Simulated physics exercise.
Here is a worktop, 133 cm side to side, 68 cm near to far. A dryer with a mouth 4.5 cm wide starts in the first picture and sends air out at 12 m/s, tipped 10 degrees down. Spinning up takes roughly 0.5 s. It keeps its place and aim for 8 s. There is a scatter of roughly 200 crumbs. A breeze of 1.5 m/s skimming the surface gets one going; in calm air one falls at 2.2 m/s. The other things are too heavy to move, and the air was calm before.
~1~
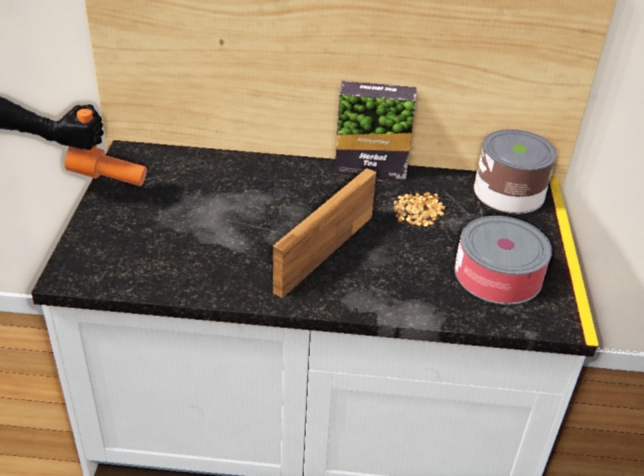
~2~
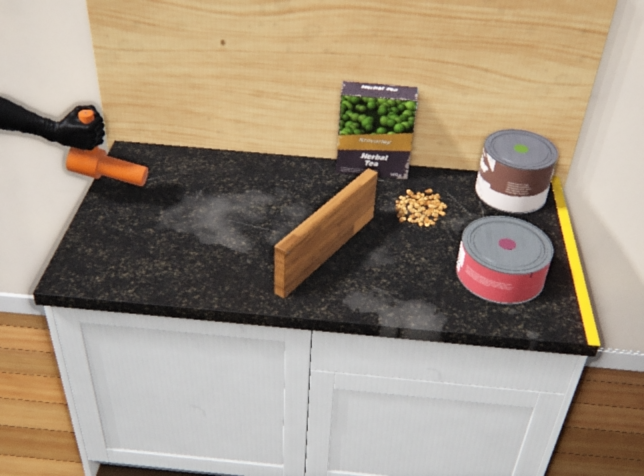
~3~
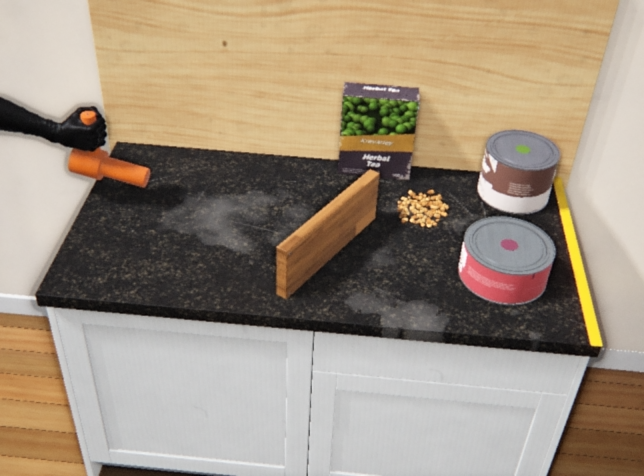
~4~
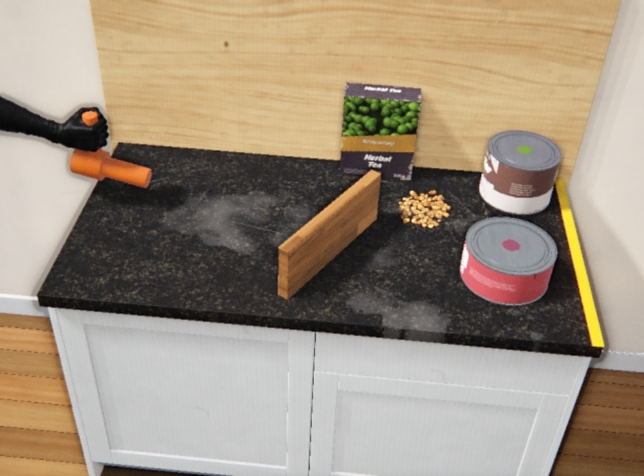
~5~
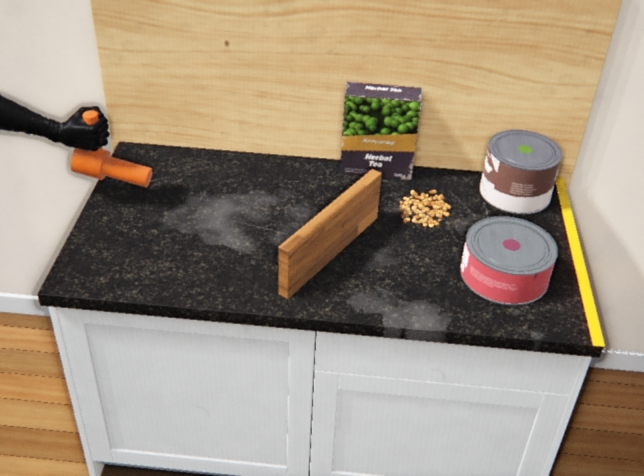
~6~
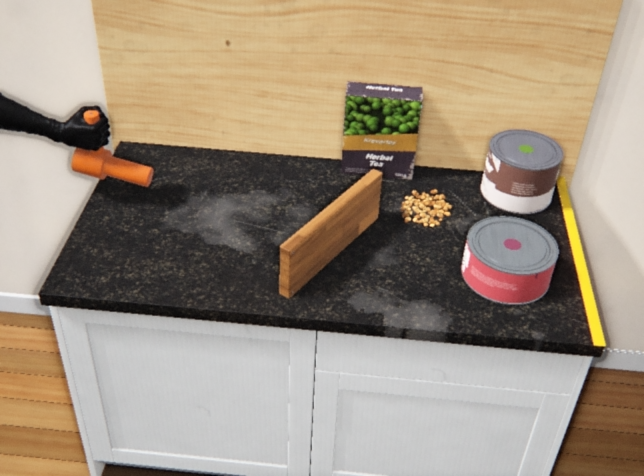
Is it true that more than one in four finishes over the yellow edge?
More than a quarter over the yellow edge: No.
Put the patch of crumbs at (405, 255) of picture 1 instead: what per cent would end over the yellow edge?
It would be near 0 %.
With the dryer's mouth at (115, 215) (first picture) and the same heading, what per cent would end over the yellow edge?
Then about 0 %.
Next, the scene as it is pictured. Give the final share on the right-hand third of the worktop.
About 100 %.
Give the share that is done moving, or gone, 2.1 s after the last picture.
Some 20 per cent.
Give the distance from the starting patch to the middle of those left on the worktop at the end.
About 5 cm.
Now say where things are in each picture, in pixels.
The middle of the crumbs is near (420, 207), none has stirred yet and the mouth of the dryer is at (143, 177), in the first frame.
The middle of the crumbs is near (423, 210), none has stirred yet and the yellow edge is centred on (577, 251), in the second frame.
The middle of the crumbs is near (425, 210), none has stirred yet, the top of a carton is at (381, 91) and the top of a large tin is at (523, 149), in the third frame.
The middle of the crumbs is near (426, 211) and none has stirred yet, in the fourth frame.
The middle of the crumbs is near (427, 210) and none has stirred yet, in the fifth frame.
The middle of the crumbs is near (428, 210) and none has stirred yet, in the sixth frame.
Then, 1.2 s after the last picture, 83 % are on the move or not yet settled, 0 % are over the yellow edge; the middle of those still in play is near (440, 210).
Then, 2.1 s after the last picture, 78 % are on the move or not yet settled, 0 % are over the yellow edge; the middle of those still in play is near (440, 210).
Then, 4.0 s after the last picture, 70 % are on the move or not yet settled, 0 % are over the yellow edge; the middle of those still in play is near (440, 209).
Then, 7.6 s after the last picture, at the end, 0 % are over the yellow edge; the middle of those still in play is near (443, 212).
